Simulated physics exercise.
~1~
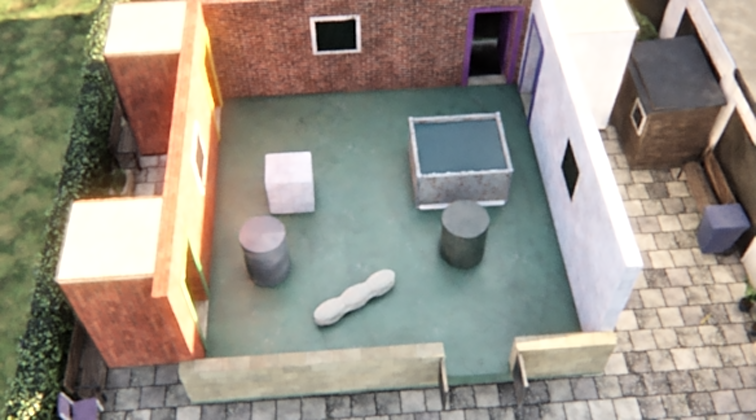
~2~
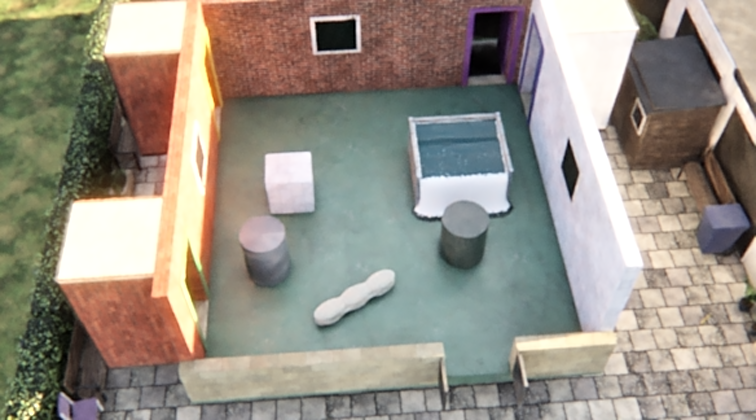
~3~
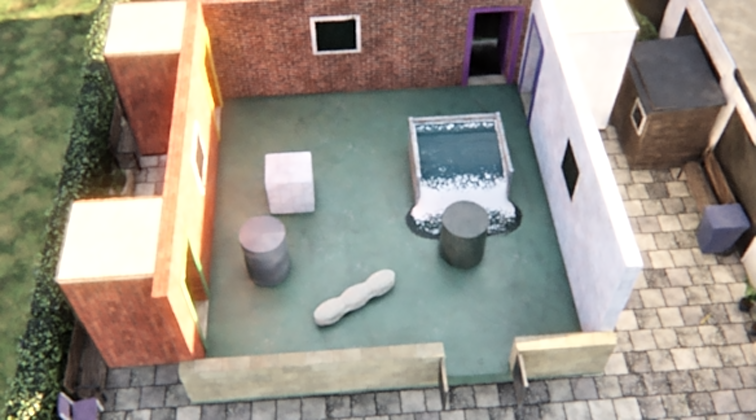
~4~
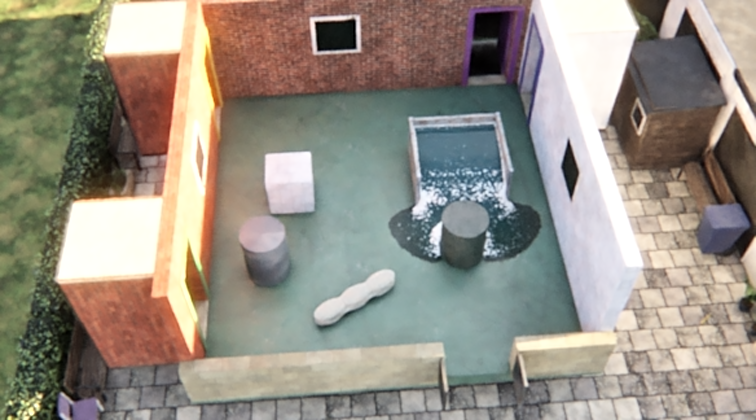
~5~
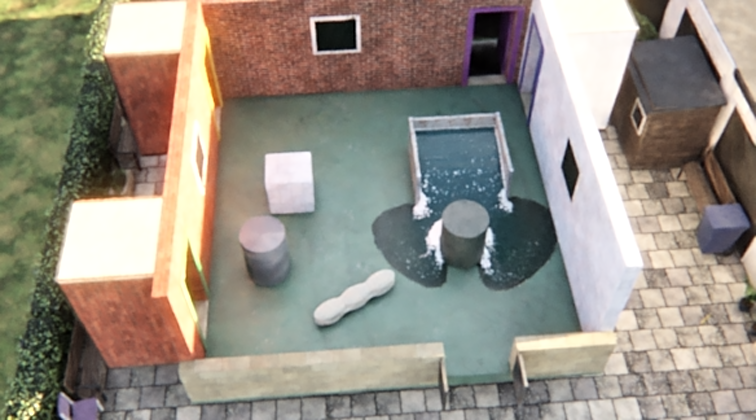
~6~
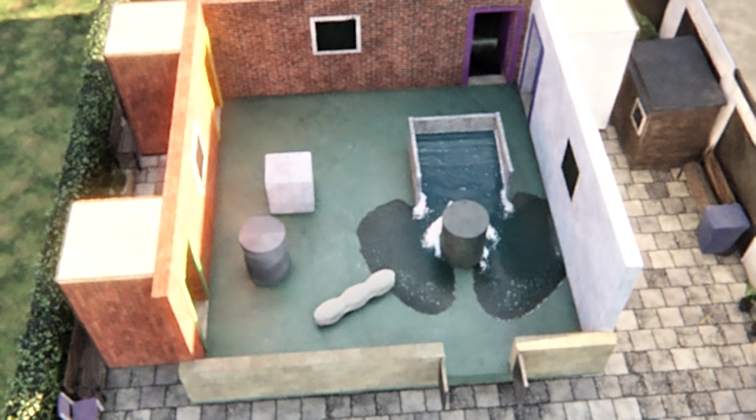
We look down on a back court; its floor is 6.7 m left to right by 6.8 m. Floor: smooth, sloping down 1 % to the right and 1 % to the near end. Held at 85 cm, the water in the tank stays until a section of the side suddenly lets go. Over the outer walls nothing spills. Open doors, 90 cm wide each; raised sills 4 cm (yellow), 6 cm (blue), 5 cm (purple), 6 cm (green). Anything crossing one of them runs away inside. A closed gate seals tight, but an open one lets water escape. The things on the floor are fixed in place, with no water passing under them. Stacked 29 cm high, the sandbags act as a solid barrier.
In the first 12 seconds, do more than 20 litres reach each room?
One by one: Yellow door: Lags behind the figure; blue door: Lags behind the figure; purple door: Lags behind the figure; green door: Outstrips the figure.
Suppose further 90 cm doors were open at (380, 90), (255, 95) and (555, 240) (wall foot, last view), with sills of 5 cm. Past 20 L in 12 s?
In that order: Short of it, short of it, beyond it.
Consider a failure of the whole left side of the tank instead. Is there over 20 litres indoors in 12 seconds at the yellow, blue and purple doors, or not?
So yellow ends up past the limit, blue short of it, purple short of it.
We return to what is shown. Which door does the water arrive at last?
That's the yellow door.
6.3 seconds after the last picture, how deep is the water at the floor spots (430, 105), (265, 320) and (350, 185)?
Around 0 cm, 5 cm and 1 cm, in the order given.
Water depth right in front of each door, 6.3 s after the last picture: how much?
Centimetres: Yellow 0 / blue 3 / purple 3 / green 10.
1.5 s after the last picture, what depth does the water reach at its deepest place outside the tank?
Up to some 43 cm.
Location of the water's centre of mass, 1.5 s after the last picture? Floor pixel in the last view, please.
Its balance point lies near (455, 260).
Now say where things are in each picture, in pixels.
Still water, 85 cm deep, in the tank at (459, 147), in the first frame.
Water pours out at (463, 192) and has run 0.9 m, to (509, 204); typically 10 cm deep outside, 84 cm at the tank's back, in the second frame.
Water pours out at (462, 194) and has run 1.2 m, to (518, 218); typically 14 cm deep outside, 76 cm at the tank's back, in the third frame.
The front is at (524, 246), 1.5 m from the gap at (462, 195); 2.6 m2 of floor is under water; 72 cm left at the back of the tank, in the fourth frame.
Water pours out at (462, 196) and has run 2.0 m, to (516, 281); typically 7 cm deep outside, 67 cm at the tank's back, in the fifth frame.
The front is at (510, 316), 2.7 m from the gap at (462, 197); 6.4 m2 of floor is under water; 59 cm left at the back of the tank, in the sixth frame.
Then, 0.7 s after the last picture water covers 30 % of the floor and is deepest (66 cm) near (580, 354); yellow door not reached, blue door not reached, purple door not reached, green door not reached.
Then, 1.5 s after the last picture water covers 45 % of the floor and is deepest (43 cm) near (570, 355); yellow door not reached, blue door not reached, purple door not reached, green door 9 cm at the sill, 0 L in.
Then, 2.8 s after the last picture water covers 55 % of the floor and is deepest (22 cm) near (349, 315); yellow door not reached, blue door 1 cm at the sill, 0 L in, purple door not reached, green door 12 cm at the sill, 40 L in.
Then, 6.3 s after the last picture water covers 65 % of the floor and is deepest (12 cm) near (415, 365); yellow door not reached, blue door 3 cm at the sill, 0 L in, purple door 3 cm at the sill, 0 L in, green door 10 cm at the sill, 106 L in.
Then, 11.3 s after the last picture water covers 95 % of the floor and is deepest (9 cm) near (570, 355); yellow door 3 cm at the sill, 0 L in, blue door 2 cm at the sill, 0 L in, purple door 1 cm at the sill, 0 L in, green door 4 cm at the sill, 121 L in.
